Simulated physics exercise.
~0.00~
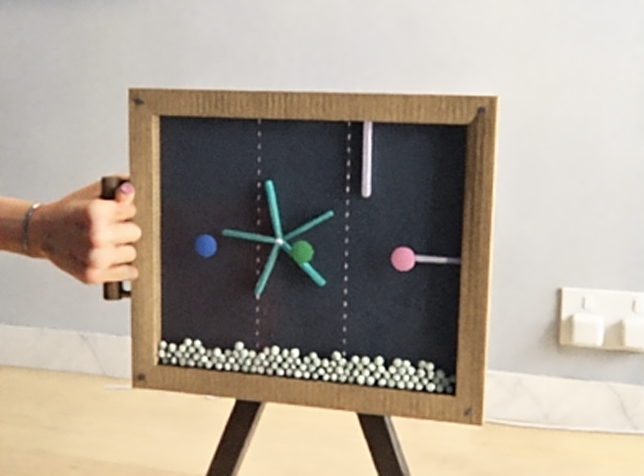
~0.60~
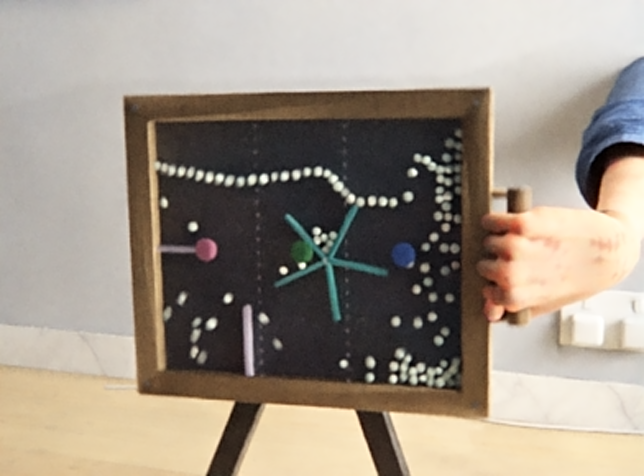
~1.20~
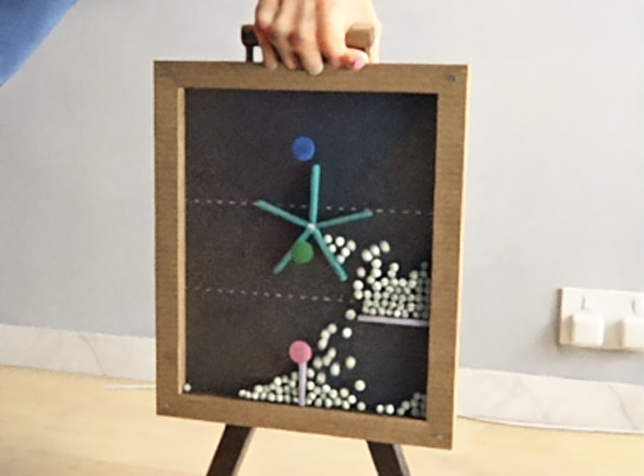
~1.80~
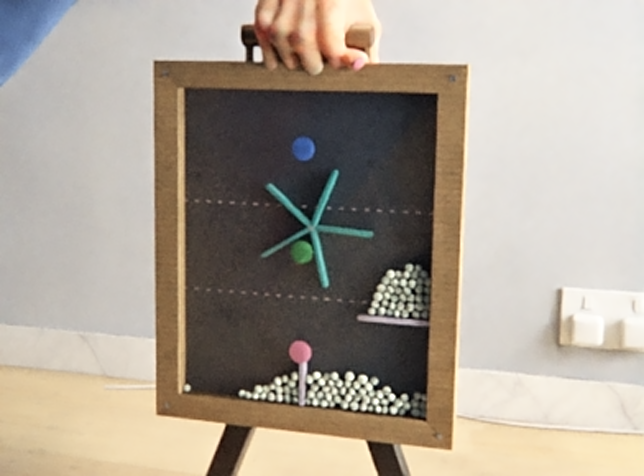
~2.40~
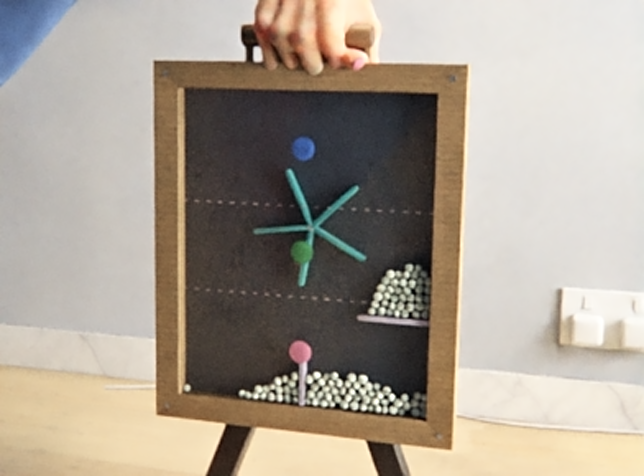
A hand turns the framed case anticlockwise, and its beads settle around pink and on a ledge.
